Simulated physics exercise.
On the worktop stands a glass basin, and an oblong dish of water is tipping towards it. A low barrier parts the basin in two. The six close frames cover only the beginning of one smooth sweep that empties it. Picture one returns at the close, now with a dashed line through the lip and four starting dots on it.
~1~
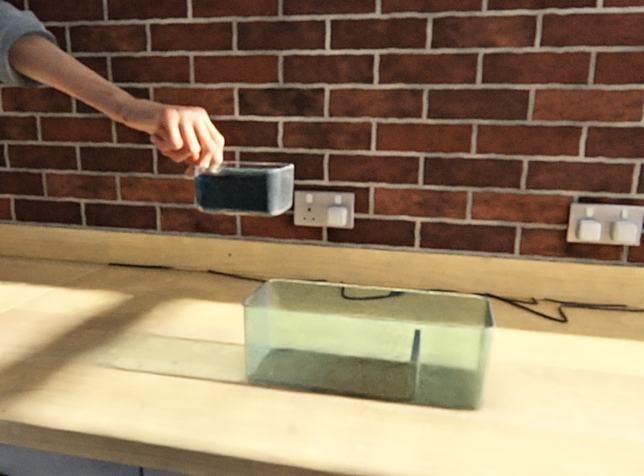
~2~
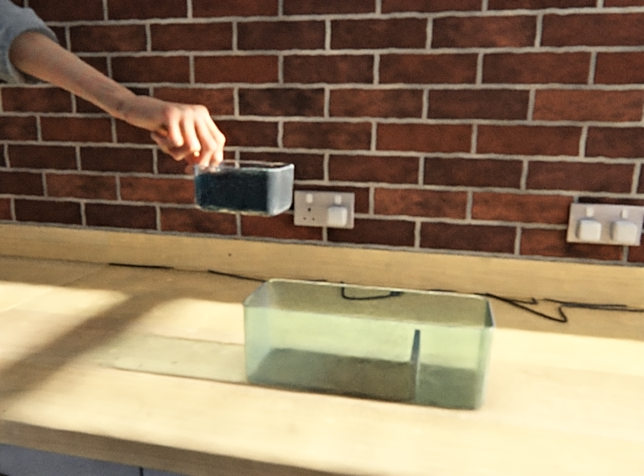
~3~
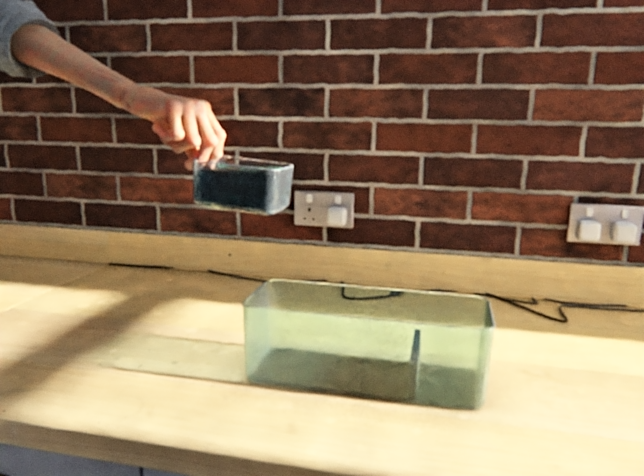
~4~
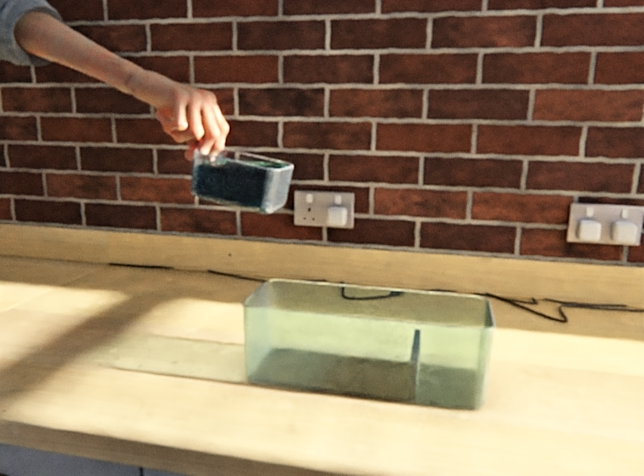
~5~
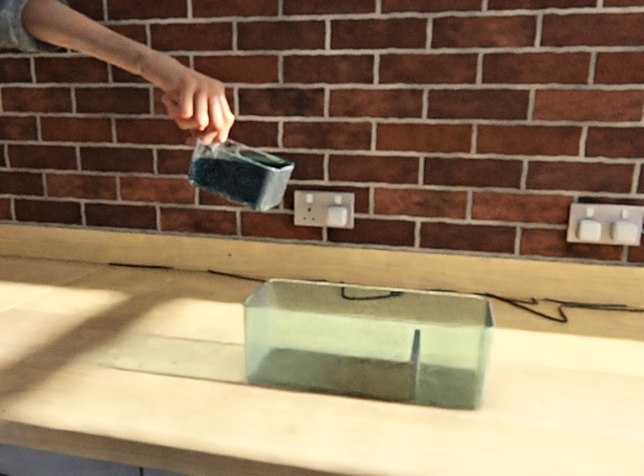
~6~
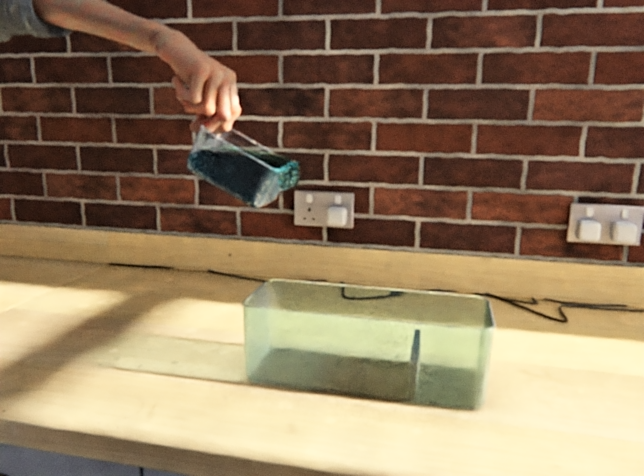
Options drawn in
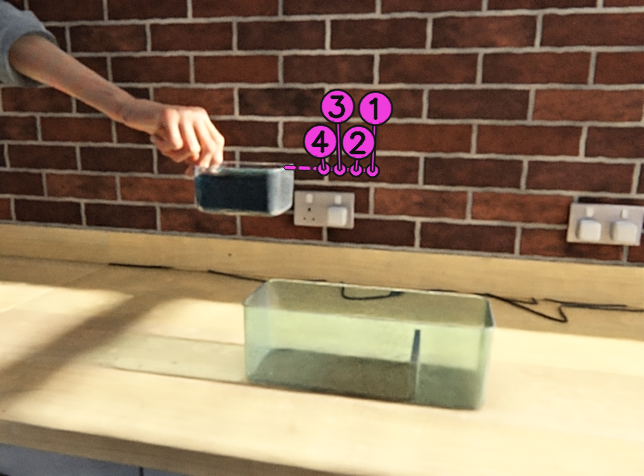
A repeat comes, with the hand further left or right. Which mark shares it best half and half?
3 beats the others.
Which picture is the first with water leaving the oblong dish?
Picture 5.
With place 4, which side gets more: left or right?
The left side.
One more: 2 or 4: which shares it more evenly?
2.
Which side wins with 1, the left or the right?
The right one.
On the marked copy, 1 at (372, 170); 2 at (356, 170); 3 at (339, 169); 4 at (323, 168).
With 1, about 17 % ends left of the wall and 81 % right of it.
With 2, about 29 % ends left of the wall and 67 % right of it; 4 % is lost outside.
With 3, about 45 % ends left of the wall and 52 % right of it; 3 % is lost outside.
With 4, about 79 % ends left of the wall and 18 % right of it; 3 % is lost outside.
